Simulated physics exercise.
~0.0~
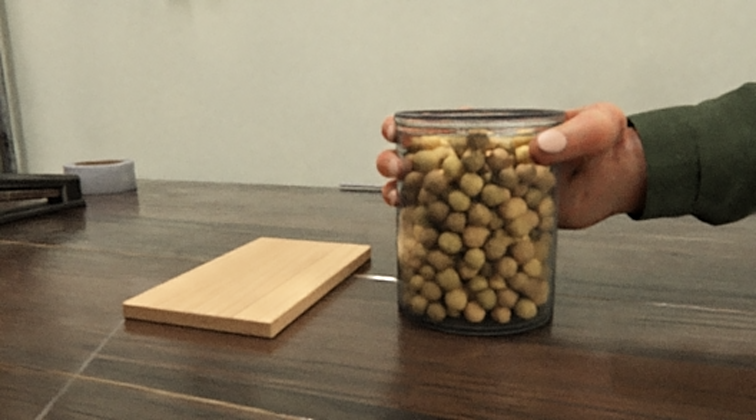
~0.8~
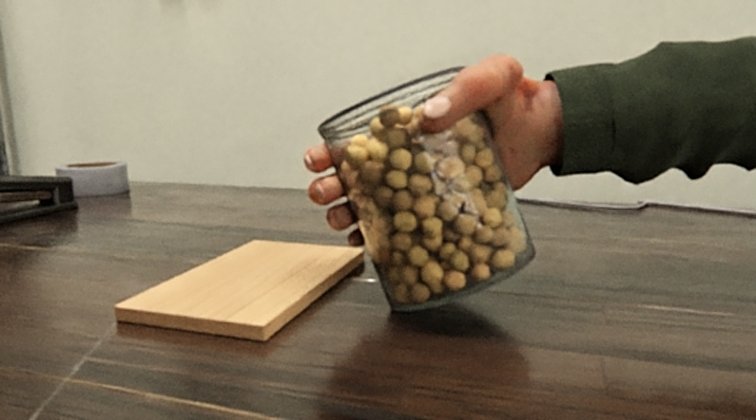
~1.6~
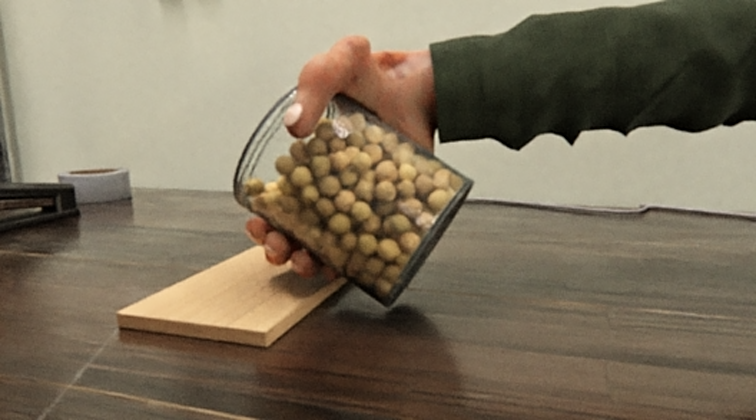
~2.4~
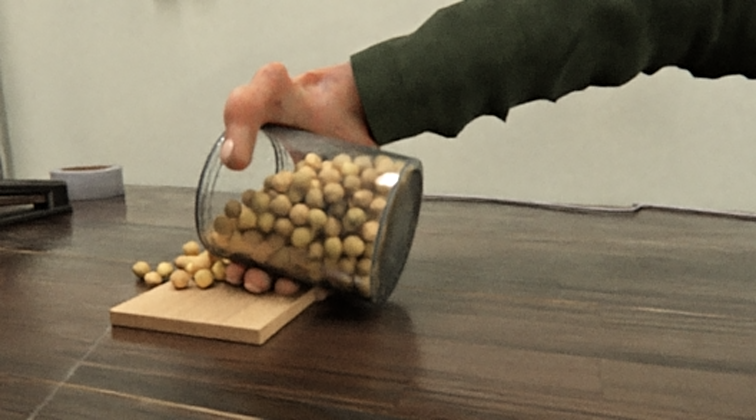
A hand tips a glass jar of chickpeas left until some spill onto a wooden block.
